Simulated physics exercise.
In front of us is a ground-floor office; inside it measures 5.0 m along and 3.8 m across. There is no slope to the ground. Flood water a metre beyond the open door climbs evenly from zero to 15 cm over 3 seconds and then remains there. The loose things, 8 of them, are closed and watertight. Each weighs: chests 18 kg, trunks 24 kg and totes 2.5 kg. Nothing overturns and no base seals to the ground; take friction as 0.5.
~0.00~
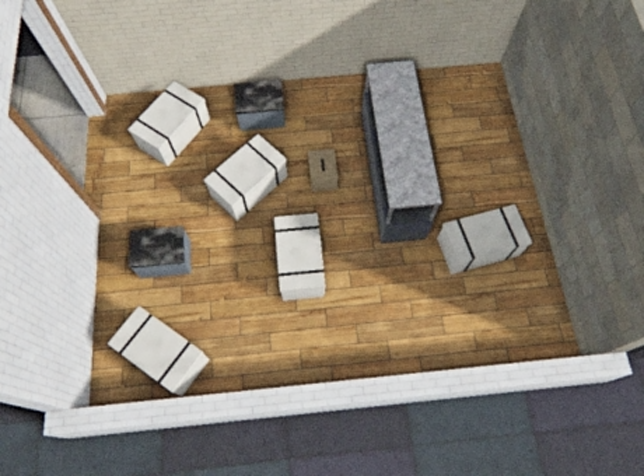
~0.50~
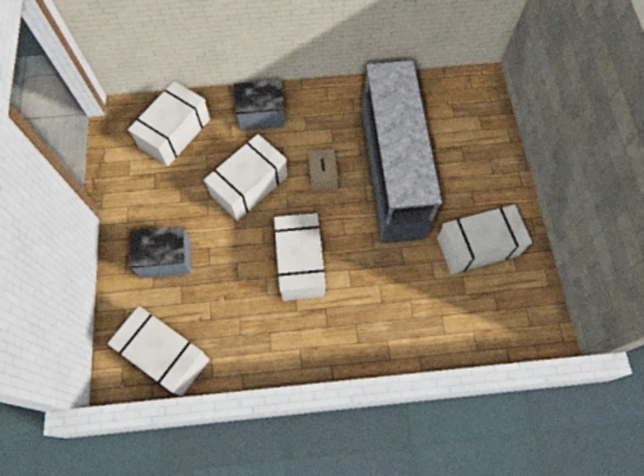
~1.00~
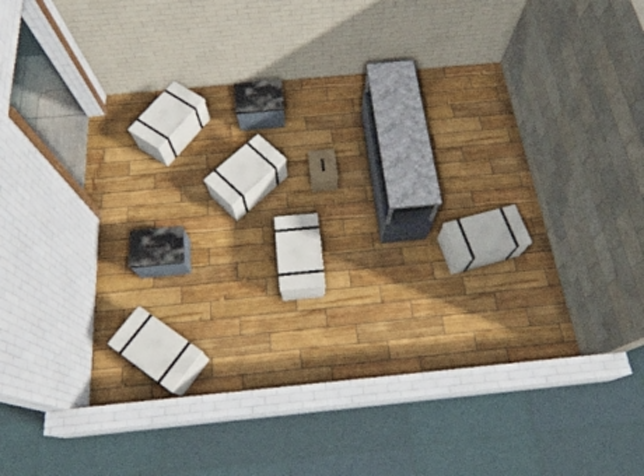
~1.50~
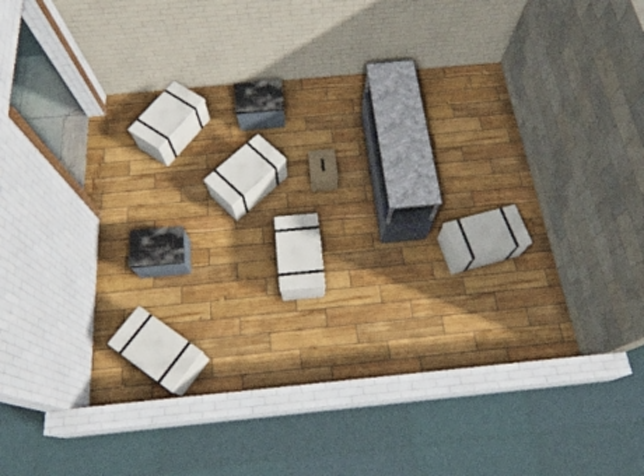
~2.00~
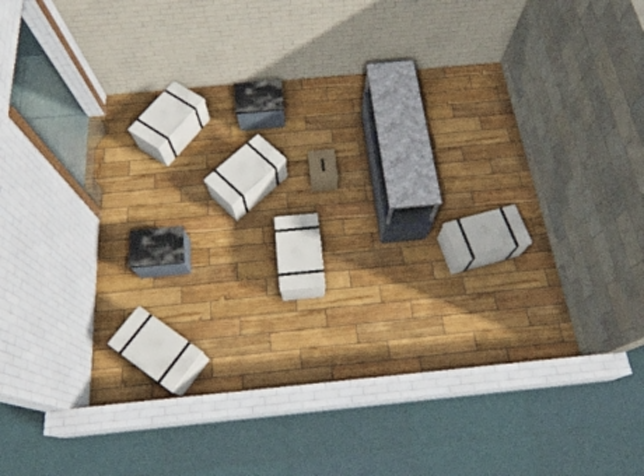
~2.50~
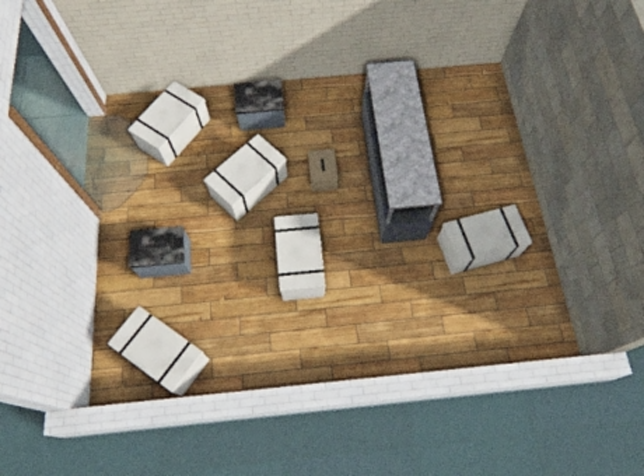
Ground-floor office with pale strapped trunks standing still as water covers the ground outside, then spreads in at the left doorway.
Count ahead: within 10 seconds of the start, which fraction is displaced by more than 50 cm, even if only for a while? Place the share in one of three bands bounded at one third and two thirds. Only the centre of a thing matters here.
It goes in the band one third to two thirds.
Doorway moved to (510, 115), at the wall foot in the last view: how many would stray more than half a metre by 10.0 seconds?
Then it comes to 0 of them.
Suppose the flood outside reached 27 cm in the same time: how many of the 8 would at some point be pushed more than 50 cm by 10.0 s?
The answer would then be 5.
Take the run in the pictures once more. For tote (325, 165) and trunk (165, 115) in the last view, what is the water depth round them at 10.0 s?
Close to 3 and 10 centimetres.
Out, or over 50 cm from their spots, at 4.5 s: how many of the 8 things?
0 of them.
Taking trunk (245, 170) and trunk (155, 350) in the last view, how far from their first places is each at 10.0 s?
Shifts: 80 cm / 0 cm.
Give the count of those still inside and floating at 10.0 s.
Then: 2.
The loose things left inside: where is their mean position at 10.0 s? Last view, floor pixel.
Centre of the remaining things: Roughly (309, 232).
After 3.5 s 0 of 8 are over 50 cm from their spots; 0 afloat.
After 4.5 s 0 of 8 are over 50 cm from their spots; 0 afloat.
After 7.0 s 3 of 8 are over 50 cm from their spots; 2 afloat.
After 10.0 s 4 of 8 are over 50 cm from their spots, and 4 have been at some point; 2 afloat.
